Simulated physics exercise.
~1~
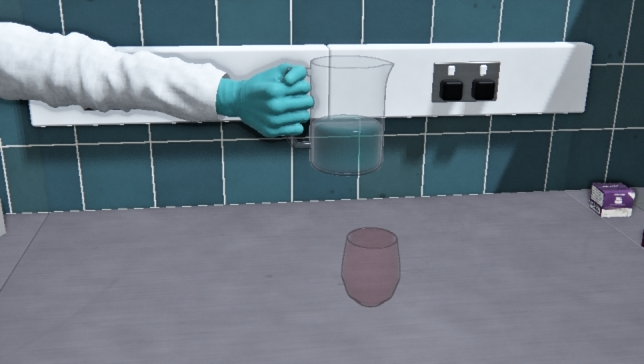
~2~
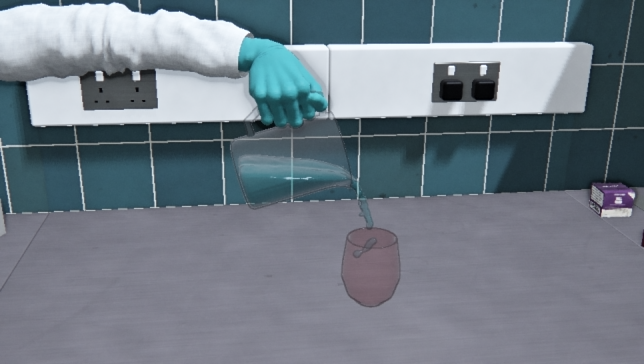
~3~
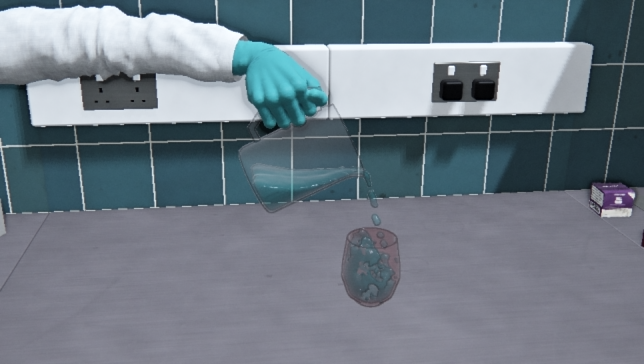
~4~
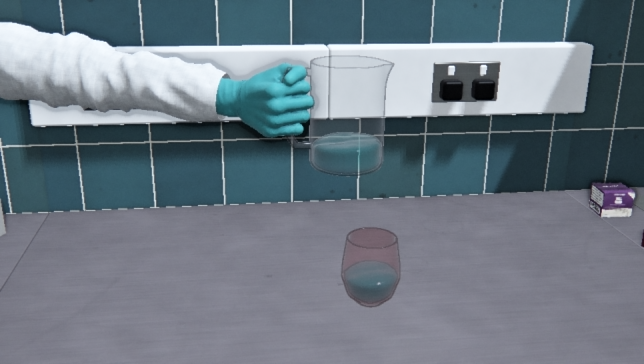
At a tiled worktop, a gloved hand tips a pitcher, partly filling a round-bellied glass with water.
